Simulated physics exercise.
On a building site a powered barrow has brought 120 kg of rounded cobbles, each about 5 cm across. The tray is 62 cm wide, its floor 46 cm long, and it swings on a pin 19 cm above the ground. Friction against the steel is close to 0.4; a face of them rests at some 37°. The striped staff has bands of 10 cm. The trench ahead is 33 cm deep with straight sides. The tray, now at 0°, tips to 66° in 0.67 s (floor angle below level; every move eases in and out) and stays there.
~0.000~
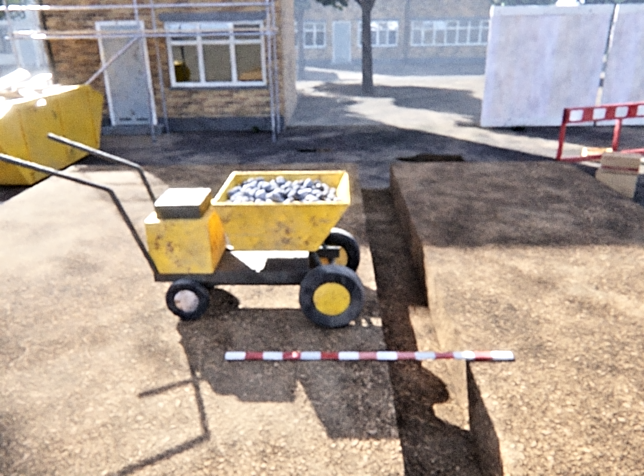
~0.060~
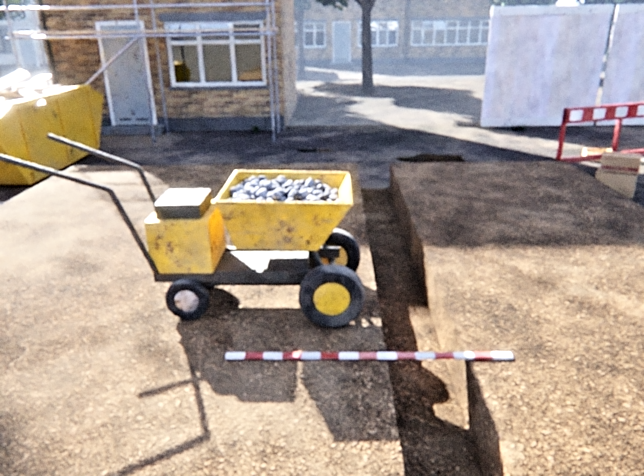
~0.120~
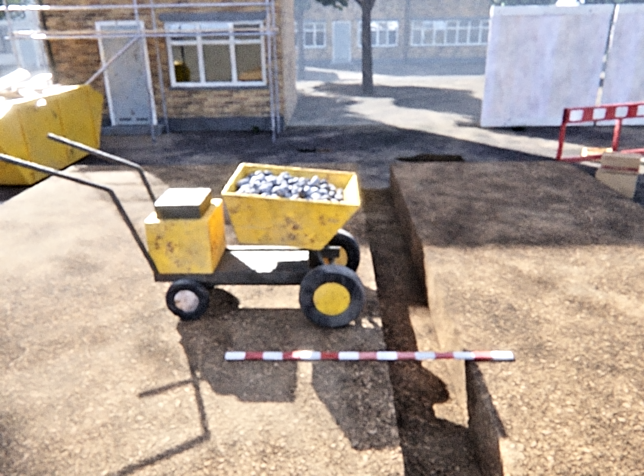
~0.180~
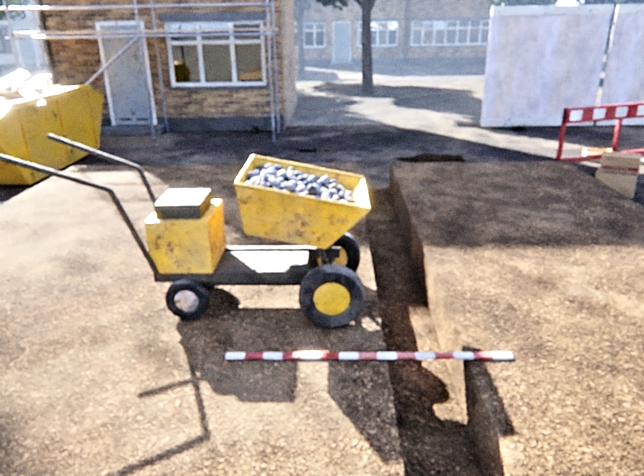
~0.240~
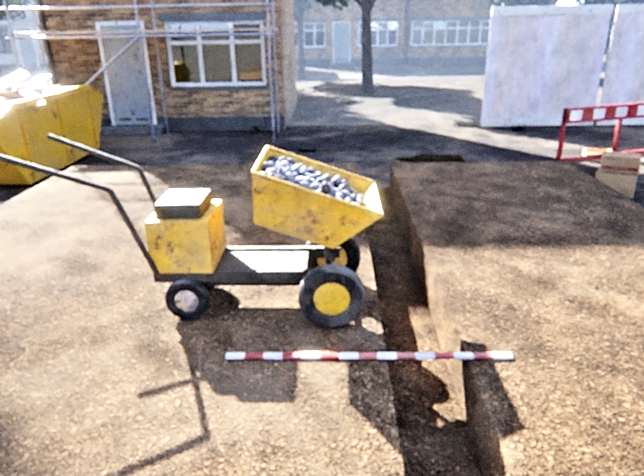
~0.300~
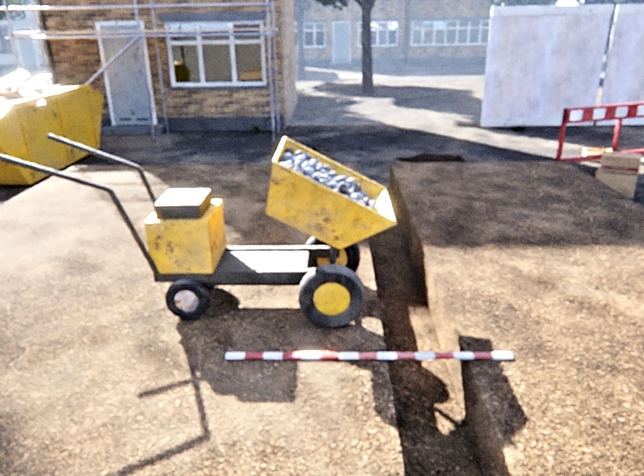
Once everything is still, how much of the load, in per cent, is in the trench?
Roughly 28 per cent ends in the trench.
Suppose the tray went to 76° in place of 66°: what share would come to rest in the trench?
Then about 25 per cent.
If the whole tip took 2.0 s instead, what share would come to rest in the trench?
Then about 45 per cent.
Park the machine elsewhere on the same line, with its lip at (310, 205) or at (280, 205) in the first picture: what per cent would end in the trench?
First some 60, then 75 per cent.
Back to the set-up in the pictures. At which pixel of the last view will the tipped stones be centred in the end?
Around (472, 297).
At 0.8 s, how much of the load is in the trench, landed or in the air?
About 5 per cent by then.
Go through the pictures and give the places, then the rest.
The tray is at 0°, its lip at (349, 204); the top of the load is at (267, 186), in the first picture.
The tray is at 1°, its lip at (351, 205); the top of the load is at (266, 185); the stones move at 0.4 m/s on average, in the second picture.
The tray is at 6°, its lip at (359, 206); the top of the load is at (265, 180); the stones move at 0.8 m/s on average, in the third picture.
The tray is at 12°, its lip at (370, 210); the top of the load is at (268, 173); the stones move at 1.1 m/s on average, in the fourth picture.
The tray is at 19°, its lip at (383, 215); the top of the load is at (277, 165); the stones move at 1.3 m/s on average, in the fifth picture.
The tray is at 28°, its lip at (396, 223); the top of the load is at (292, 158); the stones move at 1.4 m/s on average, in the sixth picture.
After 0.5 s the floor is at 55°; 100 % in the tray; the foremost stones are at (410, 234).
After 0.8 s the floor is at 66°; 75 % in the tray, 7 % in the trench, 18 % past the trench; the foremost stones are at (484, 292).
After 1.1 s the floor is at 66°; 38 % in the tray, 7 % in the trench, 55 % past the trench; the foremost stones are at (578, 290).
After 3.1 s the floor is at 66°; 17 % in the tray, 28 % in the trench, 55 % past the trench; the foremost stones are past the picture's edge.
